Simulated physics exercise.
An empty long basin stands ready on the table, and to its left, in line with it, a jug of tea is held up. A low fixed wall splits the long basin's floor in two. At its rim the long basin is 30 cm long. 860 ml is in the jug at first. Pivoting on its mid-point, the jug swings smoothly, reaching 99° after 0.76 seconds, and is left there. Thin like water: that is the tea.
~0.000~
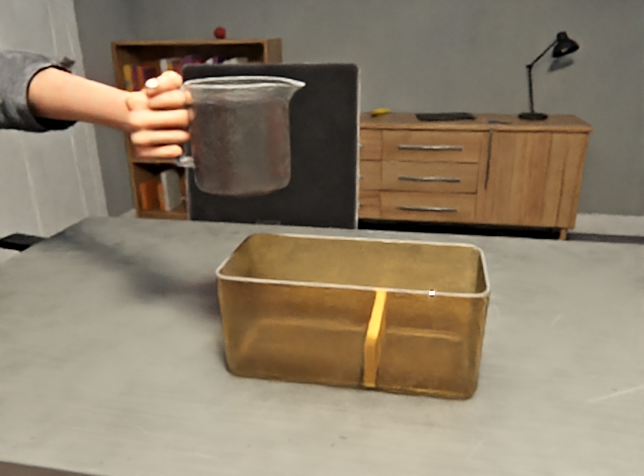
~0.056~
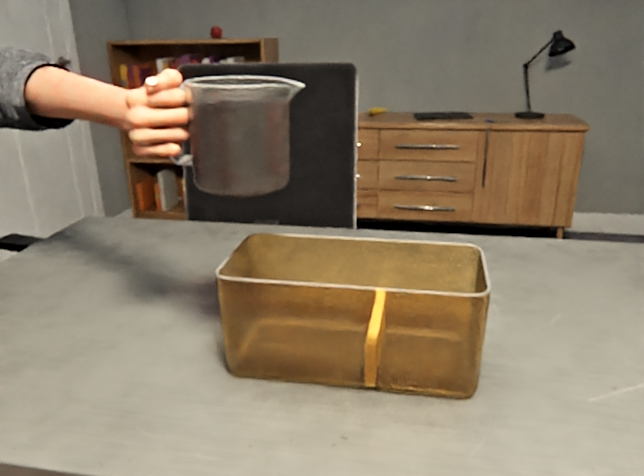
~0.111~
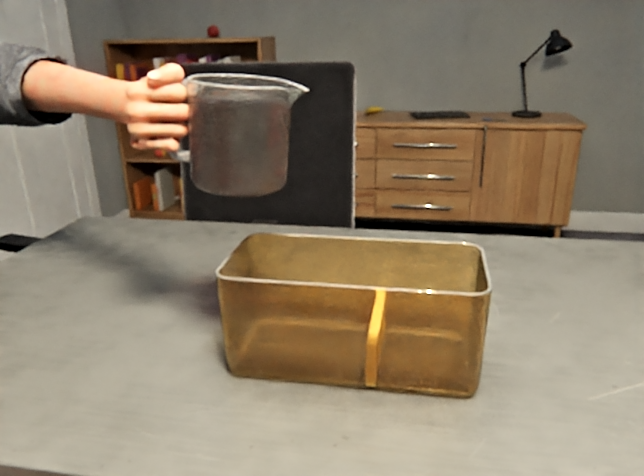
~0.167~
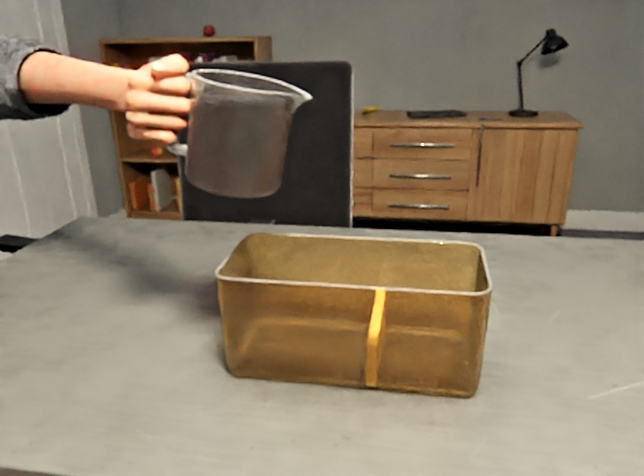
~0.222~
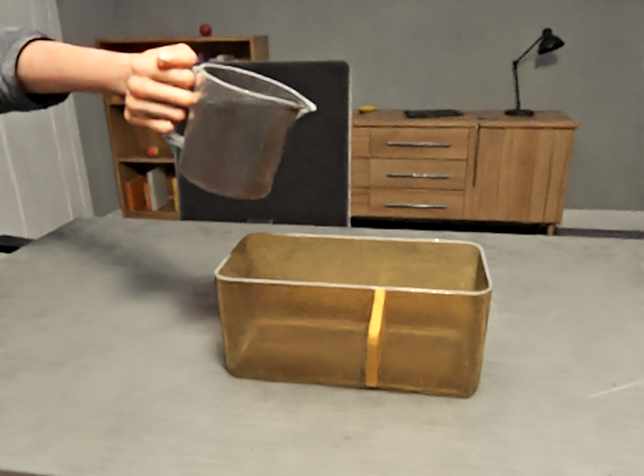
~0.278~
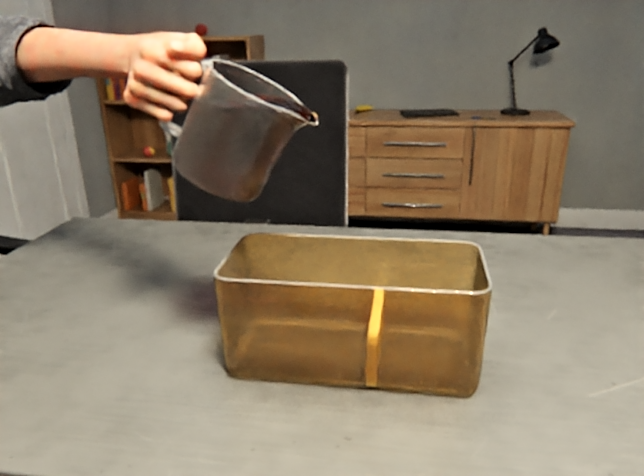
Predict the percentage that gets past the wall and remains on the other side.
The other side holds about 24 % in the end.
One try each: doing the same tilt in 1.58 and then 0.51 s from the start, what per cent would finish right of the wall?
40 per cent first, 15 per cent second.
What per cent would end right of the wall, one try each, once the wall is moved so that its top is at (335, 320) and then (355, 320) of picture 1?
90 then 70 %.
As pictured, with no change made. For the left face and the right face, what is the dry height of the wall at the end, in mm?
Left about 28 mm, right about 42 mm.
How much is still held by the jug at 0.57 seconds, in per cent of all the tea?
Around 62 percent.
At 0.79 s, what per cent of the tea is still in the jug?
Remaining share: Approx. 20 %.
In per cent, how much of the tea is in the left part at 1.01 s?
That share comes to around 66 in a hundred.
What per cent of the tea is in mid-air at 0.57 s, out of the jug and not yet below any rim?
Around 24 in a hundred.
By 0.57 s the tilt is 85° and 61 per cent is still to pour, 7 is left of the wall and 8 right of it.
By 0.79 s the tilt is 99° and 19 per cent is still to pour, 43 is left of the wall and 22 right of it.
By 1.01 s the tilt is 99° and 5 per cent is still to pour, 66 is left of the wall and 23 right of it.
By 1.26 s the tilt is 99° and 1 per cent is still to pour, 73 is left of the wall and 24 right of it.
At rest 74 per cent lies left of the wall, 24 right of it and 1 outside.
